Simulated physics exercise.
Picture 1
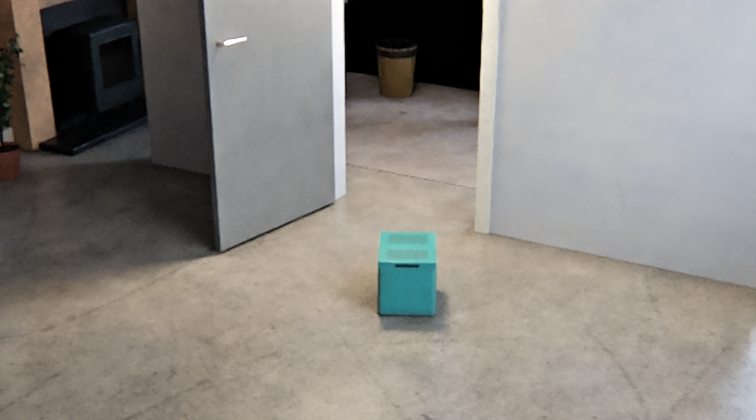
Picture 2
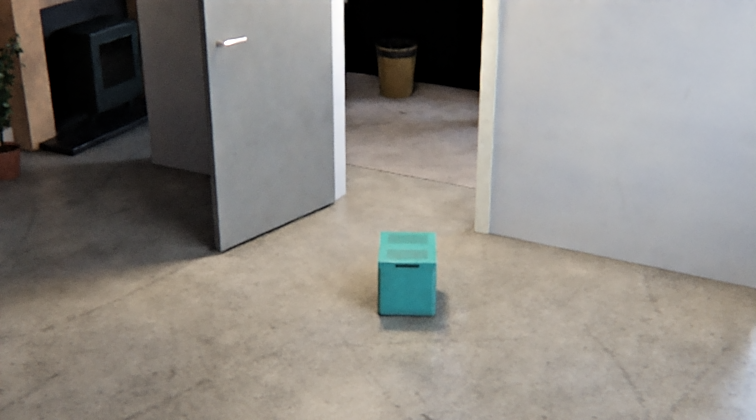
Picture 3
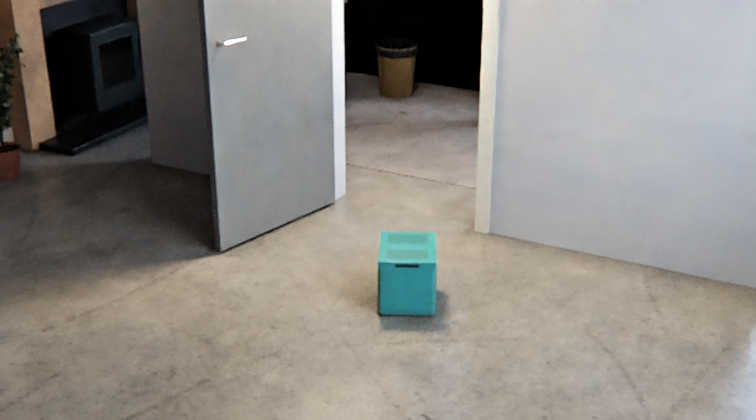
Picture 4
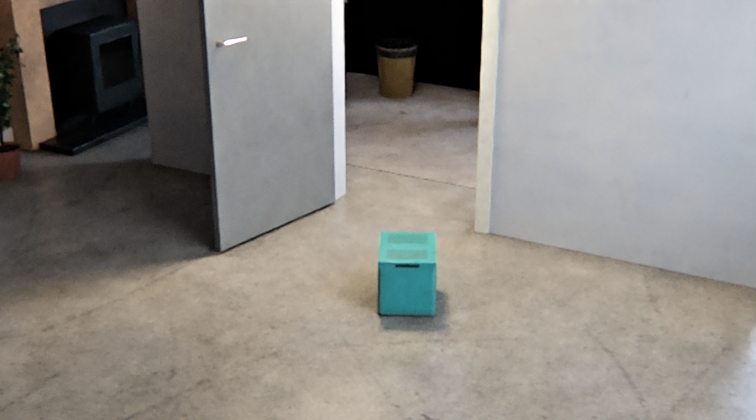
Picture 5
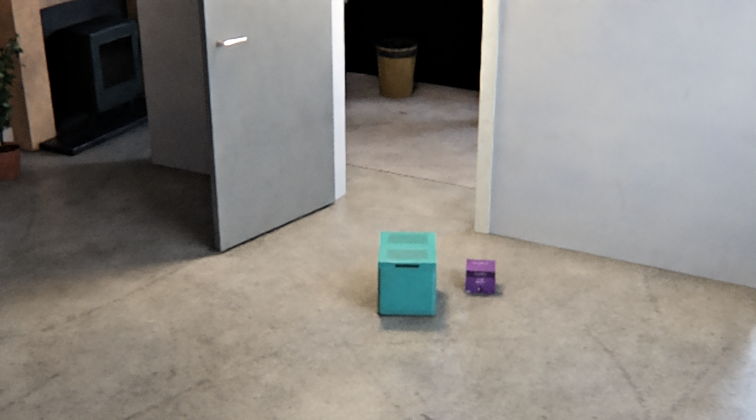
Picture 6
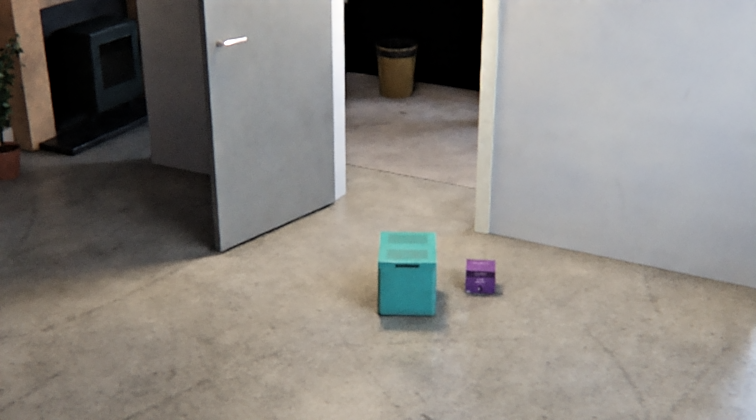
Turquoise tote sitting still on a concrete floor before a wide-open grey door, a small purple box appearing to its right.
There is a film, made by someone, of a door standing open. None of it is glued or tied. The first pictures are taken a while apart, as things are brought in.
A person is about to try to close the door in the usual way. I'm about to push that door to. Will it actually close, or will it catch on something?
The door's path stays clear.
Then, 0.90 s later than the last frame, open by 69°.
Then, 1.40 s later than the last frame, open by 35°.
When it is over, open by 0°; both as before. End places, in pixels of the last picture, purple box near (480, 276).
